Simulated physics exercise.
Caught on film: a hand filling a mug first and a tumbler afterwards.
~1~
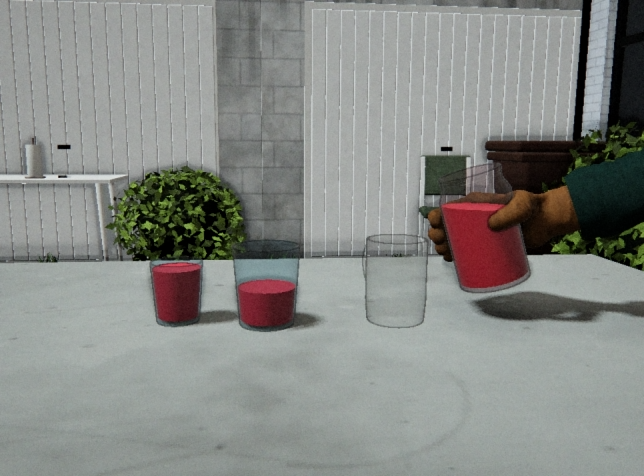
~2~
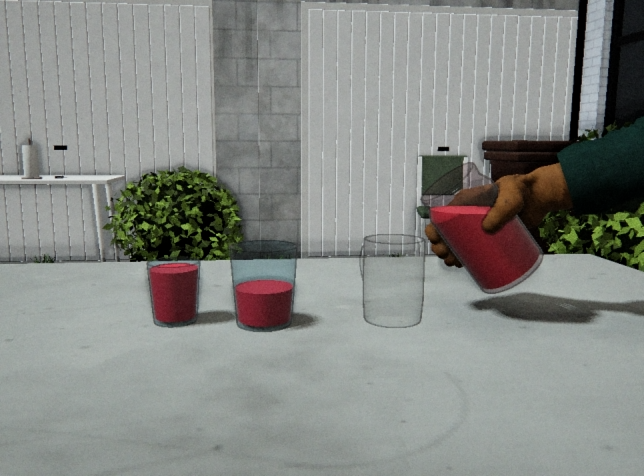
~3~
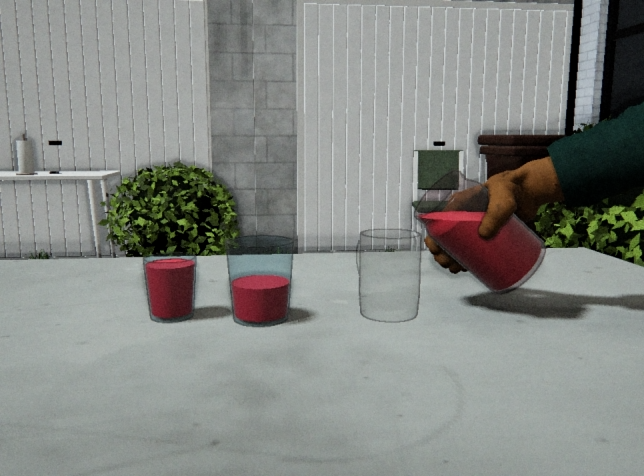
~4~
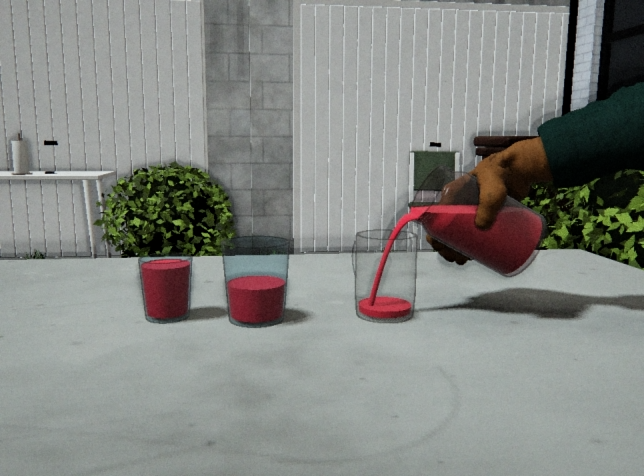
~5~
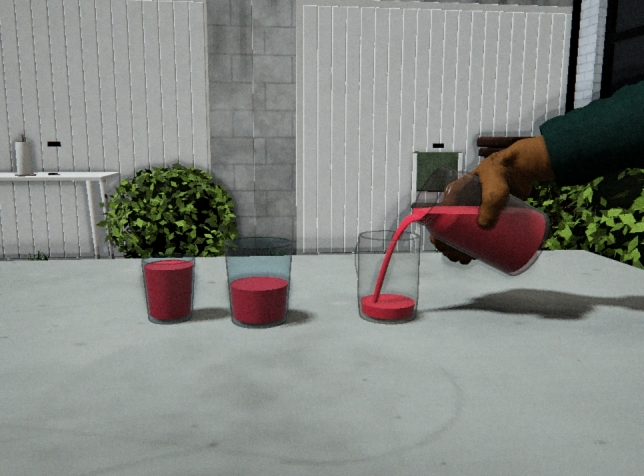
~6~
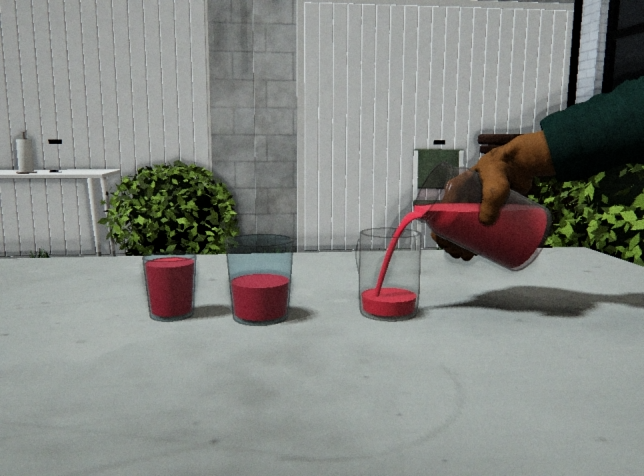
A brown hand in a dark green sleeve holds a clear jar of red liquid at the right of a pale grey outdoor table, seen from just above its surface. Two glasses of red liquid stand at left and an empty clear one nearer the middle, before white panels and bushes. The hand tilts the jar leftward and pours a thin stream into the empty glass, as the view shifts slightly.
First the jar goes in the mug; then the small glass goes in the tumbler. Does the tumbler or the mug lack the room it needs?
Tumbler - has the room; mug - lacks room.
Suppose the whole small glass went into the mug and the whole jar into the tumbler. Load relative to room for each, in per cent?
About 40 % and 190 %.
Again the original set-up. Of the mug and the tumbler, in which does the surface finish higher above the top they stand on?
The right one.
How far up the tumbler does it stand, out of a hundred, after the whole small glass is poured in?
Close to 80 in a hundred, I think.
Next, the mug is about three quarters full.
After that, the mug is full to the brim with a puddle round it.
Finally, the tumbler is about three quarters full; the mug is full to the brim with a puddle round it.
